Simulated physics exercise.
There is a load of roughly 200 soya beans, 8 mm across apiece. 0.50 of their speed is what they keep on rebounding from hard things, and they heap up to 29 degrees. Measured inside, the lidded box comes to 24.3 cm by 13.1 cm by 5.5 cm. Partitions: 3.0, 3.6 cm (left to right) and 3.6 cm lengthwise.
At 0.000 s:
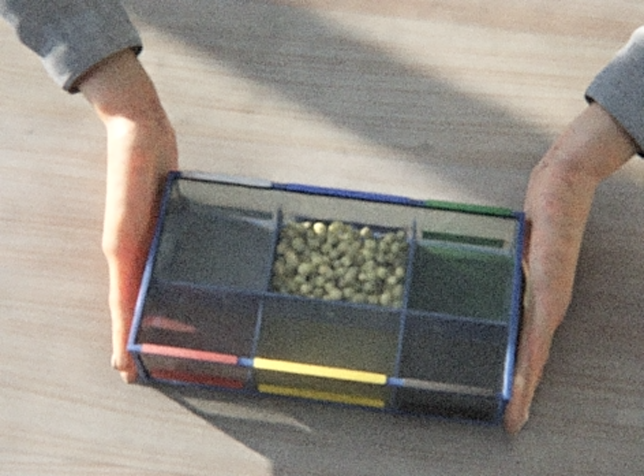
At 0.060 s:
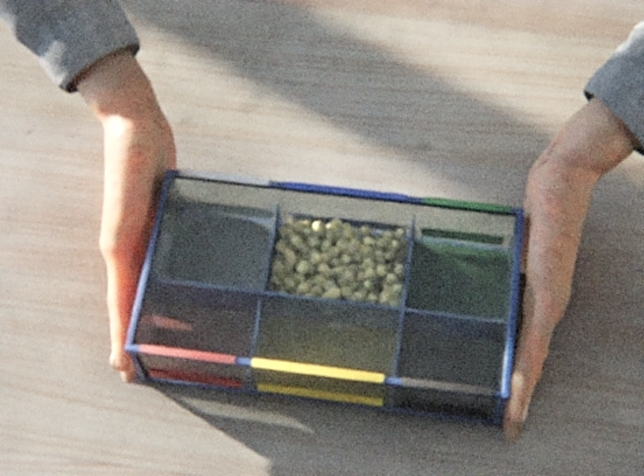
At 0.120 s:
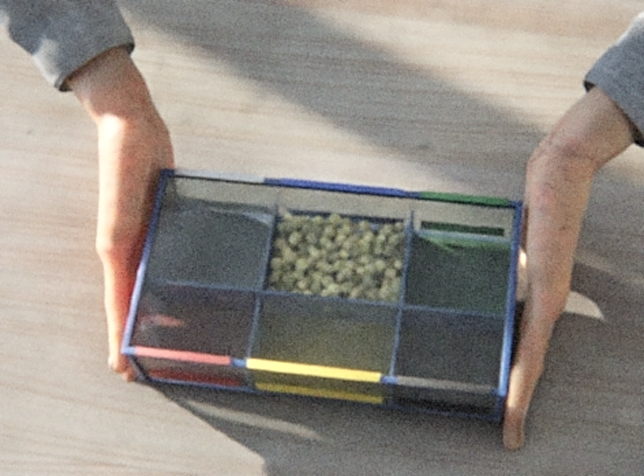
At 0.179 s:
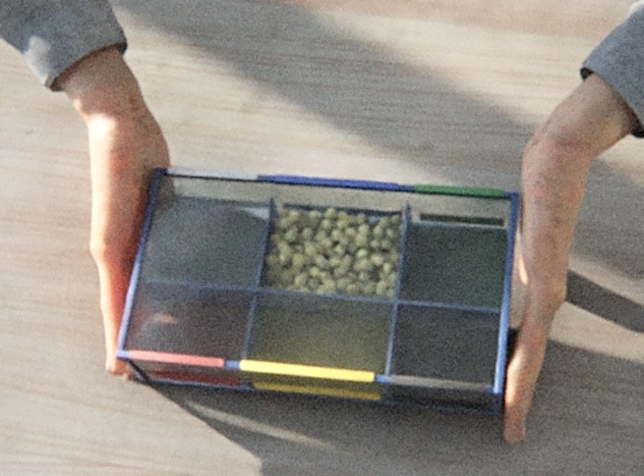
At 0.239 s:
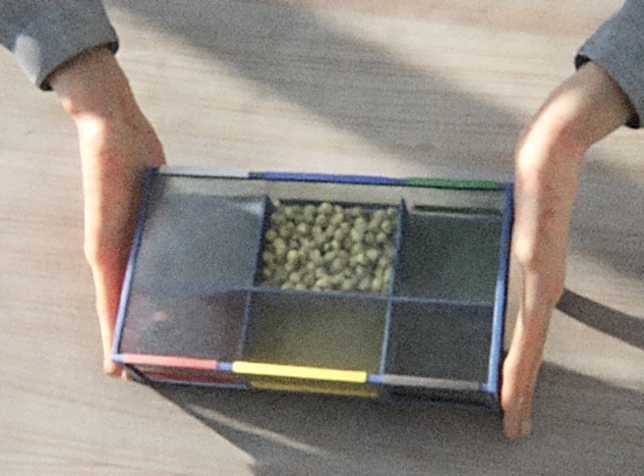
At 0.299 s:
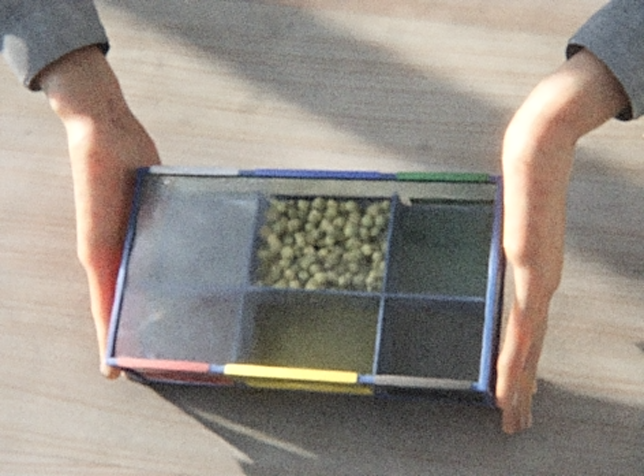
On a wooden surface, two hands slightly tilt a divided box of beans leftward.
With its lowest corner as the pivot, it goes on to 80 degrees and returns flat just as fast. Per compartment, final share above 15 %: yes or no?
Red compartment yes; blue compartment yes; green compartment no; yellow compartment no; white compartment no; black compartment no.
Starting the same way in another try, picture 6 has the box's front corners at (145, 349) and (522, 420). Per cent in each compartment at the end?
Result - red: 0 %; blue: 60 %; green: 0 %; yellow: 5 %; white: 0 %; black: 35 %.
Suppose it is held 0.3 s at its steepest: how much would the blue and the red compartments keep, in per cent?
Result - blue: 40 %; red: 50 %.
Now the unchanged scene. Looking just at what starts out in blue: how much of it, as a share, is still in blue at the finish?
Share retained: Approx. 50 %.
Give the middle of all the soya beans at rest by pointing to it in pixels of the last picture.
Roughly pixel (258, 303).
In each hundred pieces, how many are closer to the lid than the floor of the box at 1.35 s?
Close to 30 in a hundred.
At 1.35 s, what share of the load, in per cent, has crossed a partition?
Roughly 25 in a hundred.
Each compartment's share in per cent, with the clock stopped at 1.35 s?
Shares - red: 20; blue: 75; green: 0; yellow: 0; white: 5; black: 0.
After 1.35 s, tilt 80 degrees; red 20 %, blue 75 %, white 5 %.
Then, at 2.05 s, tilt 35 degrees; red 40 %, blue 50 %, white 10 %.
Then, at 2.78 s, tilt 0 degrees; red 40 %, blue 50 %, white 10 %.
At rest (3.4 s), red 40 %, blue 50 %, green 0 %, yellow 0 %, white 10 %, black 0 %.
